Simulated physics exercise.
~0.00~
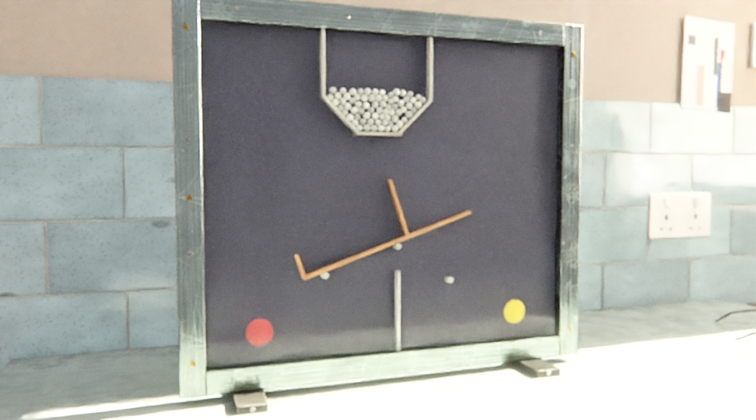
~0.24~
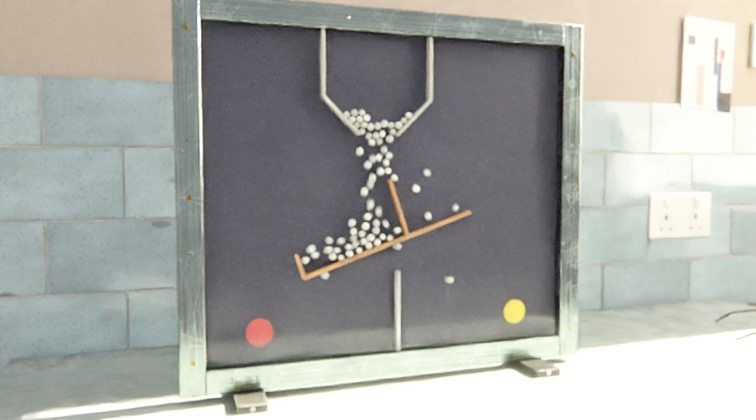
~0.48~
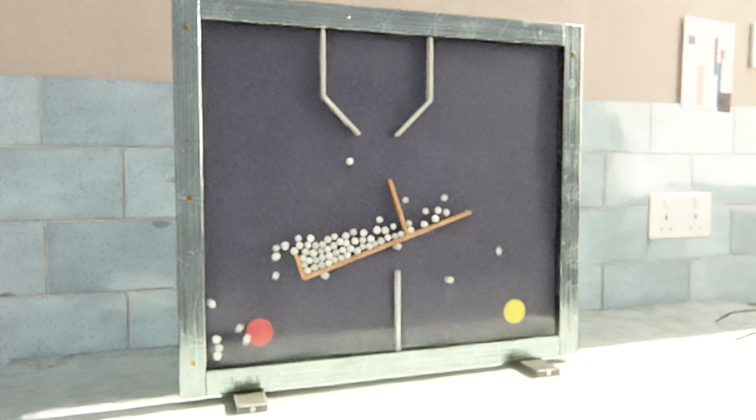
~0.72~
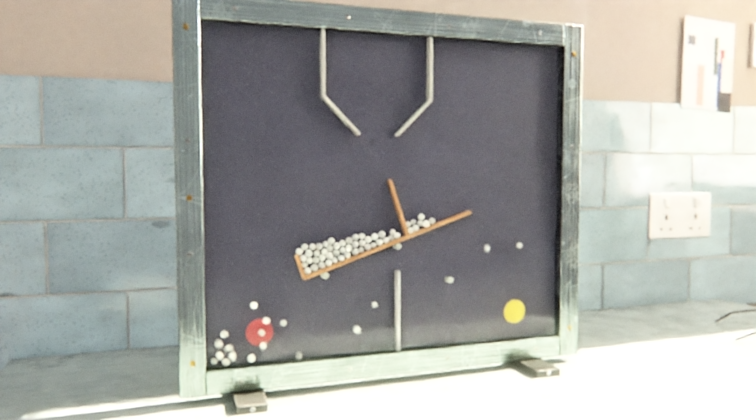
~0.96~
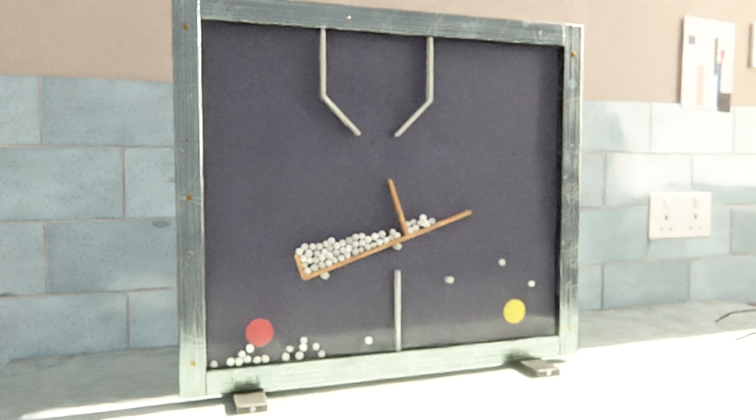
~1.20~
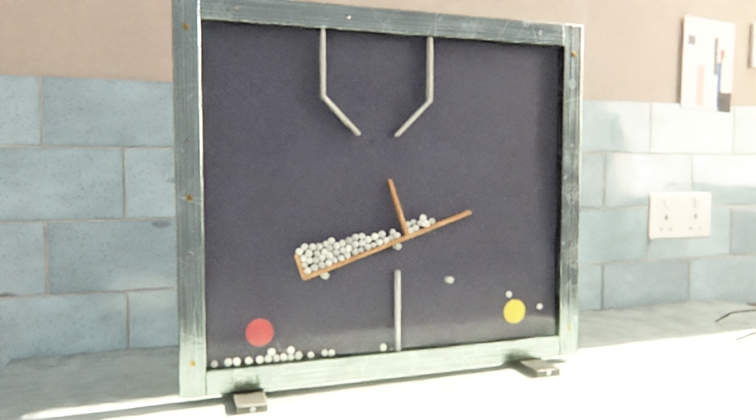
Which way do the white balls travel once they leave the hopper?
The white balls move down, dropping from the hopper toward the orange tray, with some carrying on to the floor of the case.
